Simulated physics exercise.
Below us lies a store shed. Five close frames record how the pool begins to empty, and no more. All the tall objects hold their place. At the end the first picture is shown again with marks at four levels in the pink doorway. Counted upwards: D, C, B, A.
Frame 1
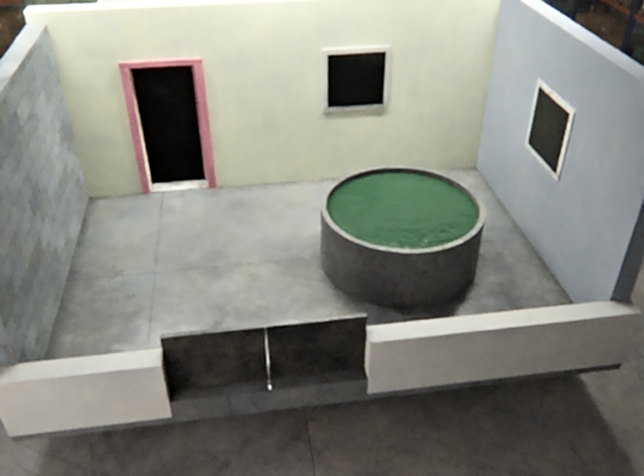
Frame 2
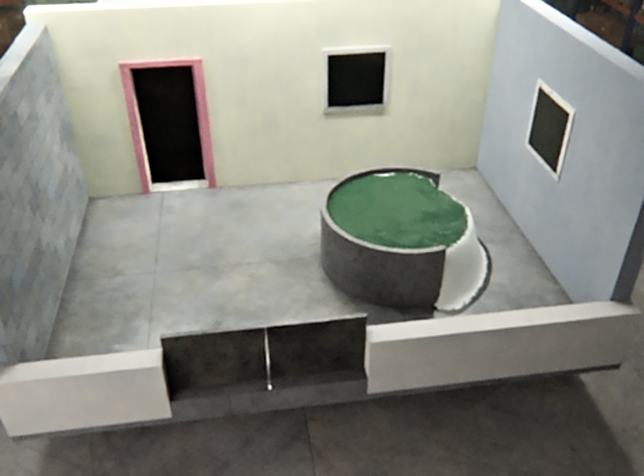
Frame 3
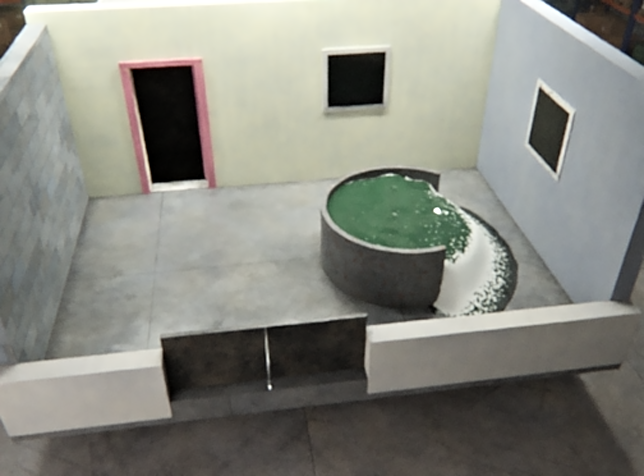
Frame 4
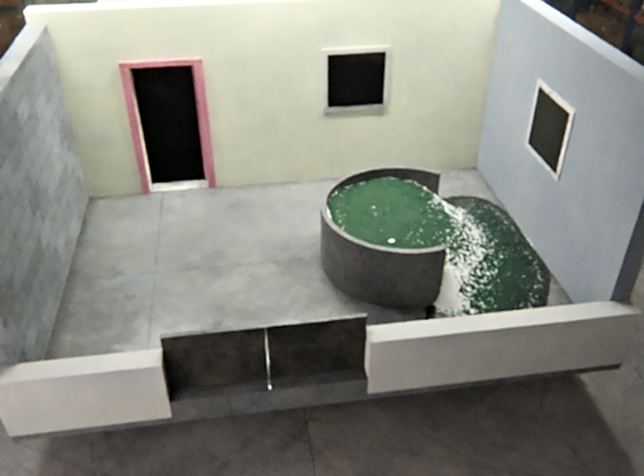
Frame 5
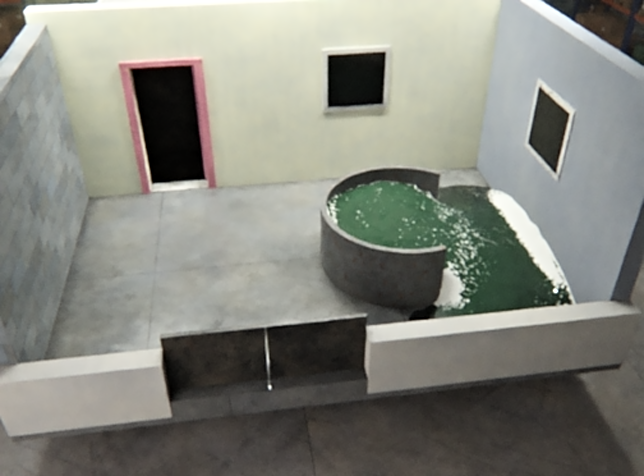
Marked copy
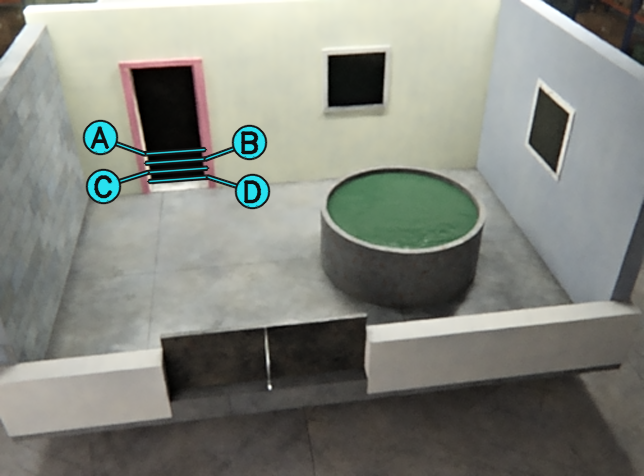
Green water pouring through the opened right side of a round grey pool, foaming across the floor to the blue wall.
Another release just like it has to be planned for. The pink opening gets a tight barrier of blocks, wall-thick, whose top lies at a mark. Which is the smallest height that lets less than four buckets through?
That is height D.
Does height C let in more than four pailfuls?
No, that is safe.
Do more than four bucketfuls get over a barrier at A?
No, that is safe.
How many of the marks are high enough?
All of them.
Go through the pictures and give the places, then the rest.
In the first picture, water in the pool at rest, its middle at (402, 210); foot of the pink doorway at (180, 190); shut gate at (266, 334).
In the second picture, front seen at (460, 295), 2 % of the ground wet.
In the third picture, front seen at (458, 277), 7 % of the ground wet.
In the fourth picture, front seen at (489, 205), 14 % of the ground wet.
In the fifth picture, front seen at (473, 188), 19 % of the ground wet.
On the marked copy, A at (174, 151); B at (176, 161); C at (177, 170); D at (178, 179); from the bottom up D, C, B, A.
With A, nothing gets over.
With B, nothing gets over.
With C, nothing gets over.
With D, nothing gets over.
